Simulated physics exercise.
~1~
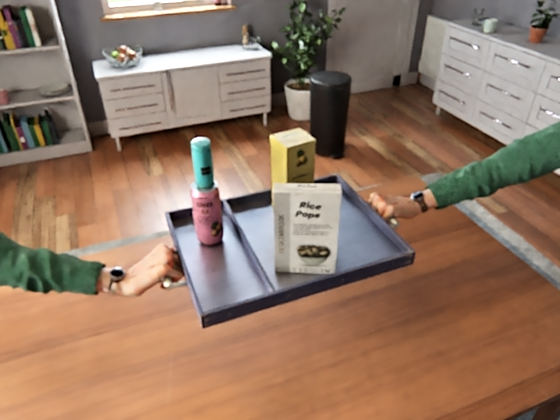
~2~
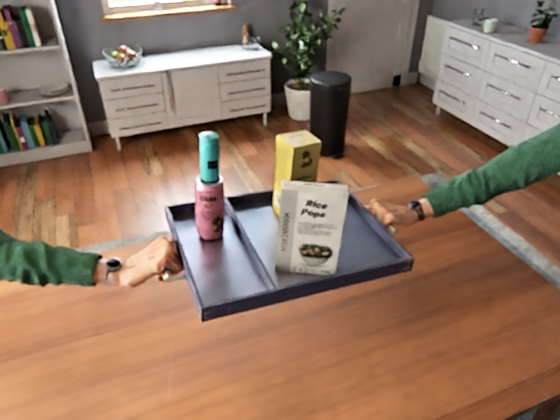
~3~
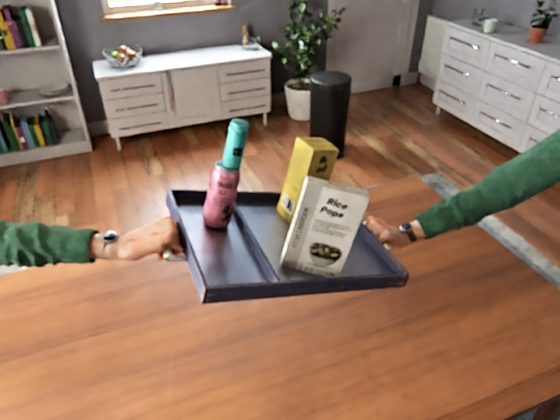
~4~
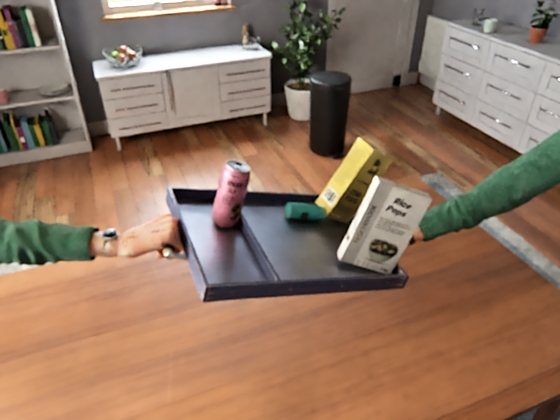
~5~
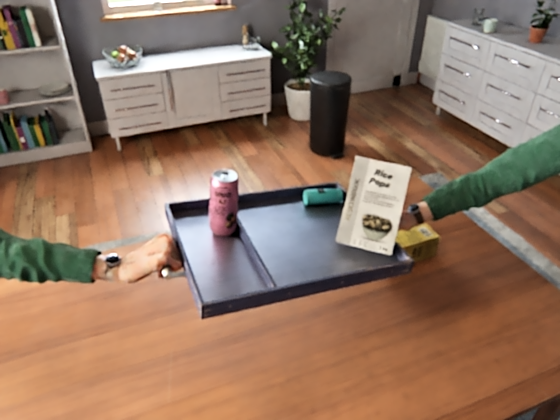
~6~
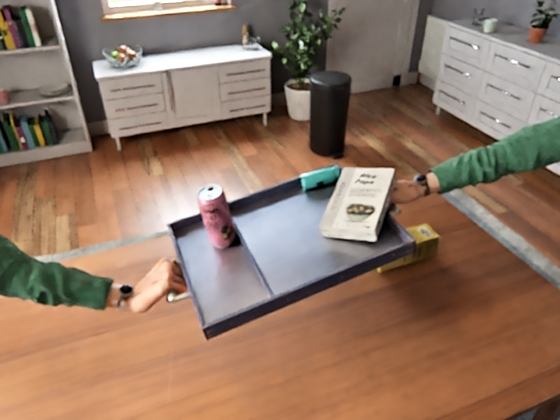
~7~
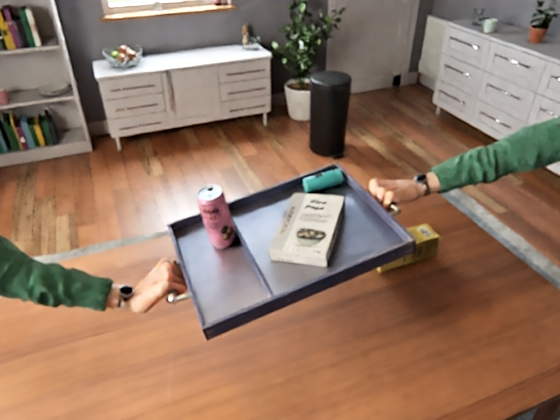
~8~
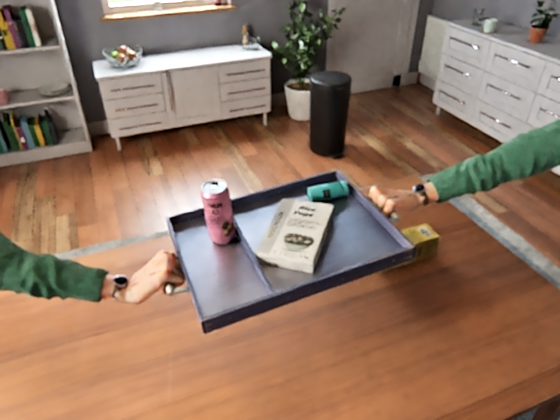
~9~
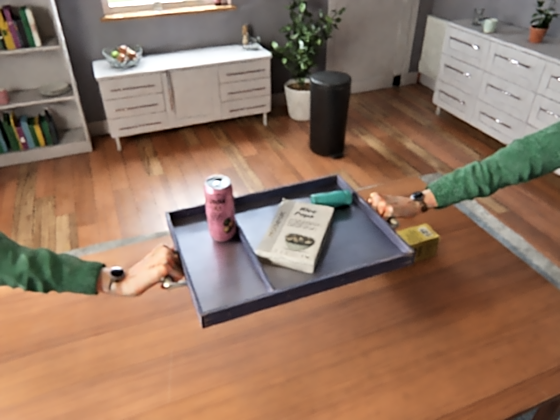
Tray held by two hands tilting right then left, toppling the turquoise shaker and white packet and dropping the yellow carton off.
